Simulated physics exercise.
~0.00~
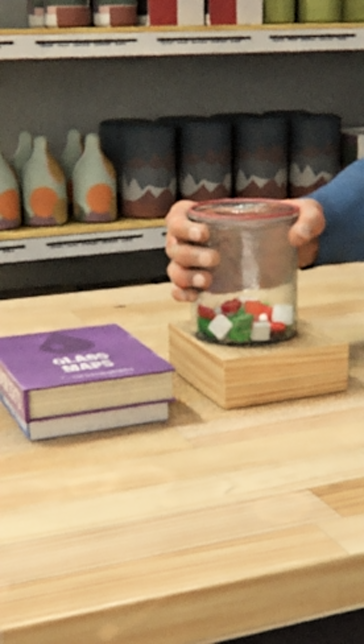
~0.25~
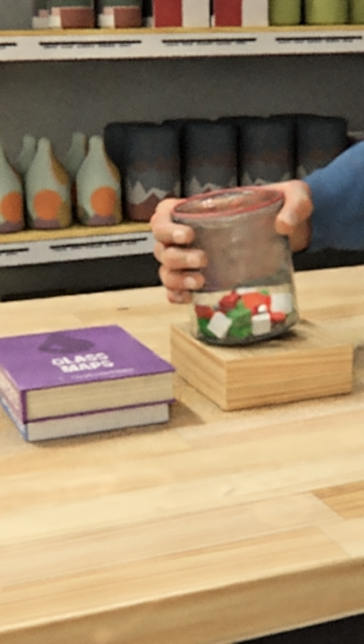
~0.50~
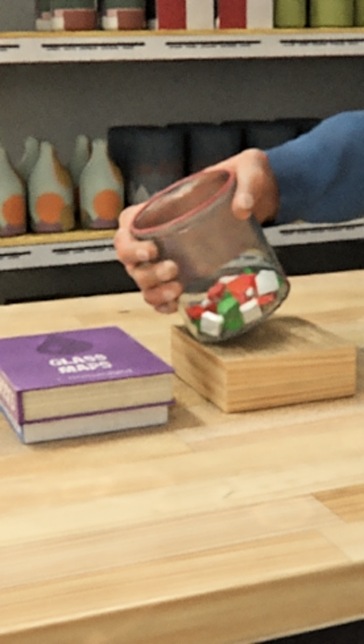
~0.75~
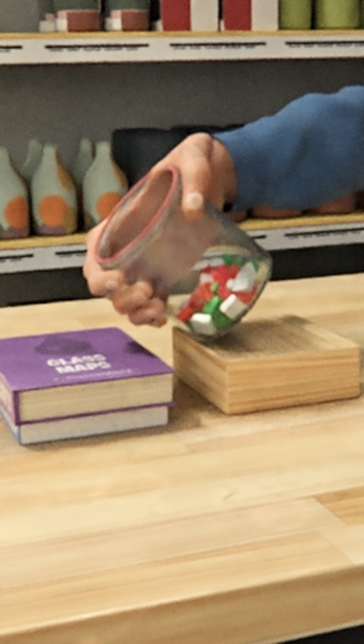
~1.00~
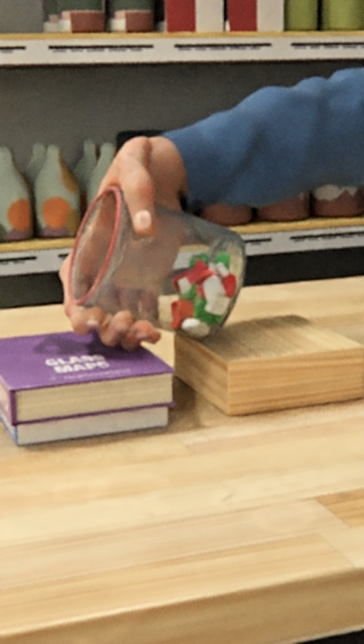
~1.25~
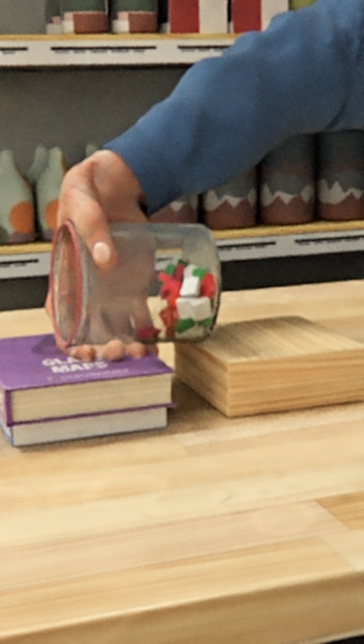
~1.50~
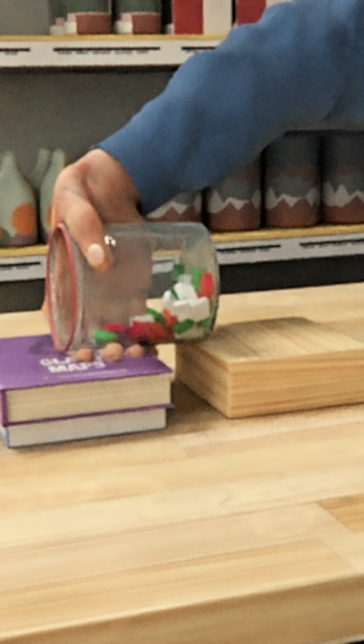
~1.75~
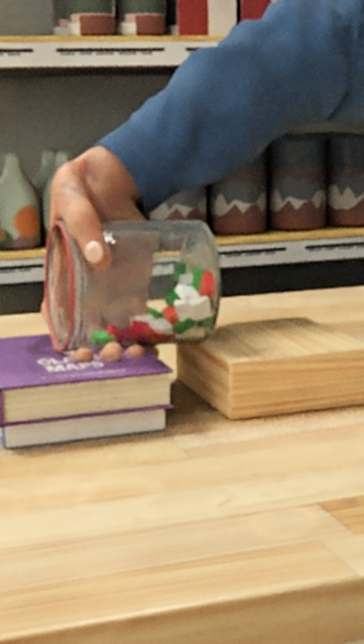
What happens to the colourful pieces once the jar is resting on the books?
They stay inside the jar, spread along its lower side, and none spill out onto the books.
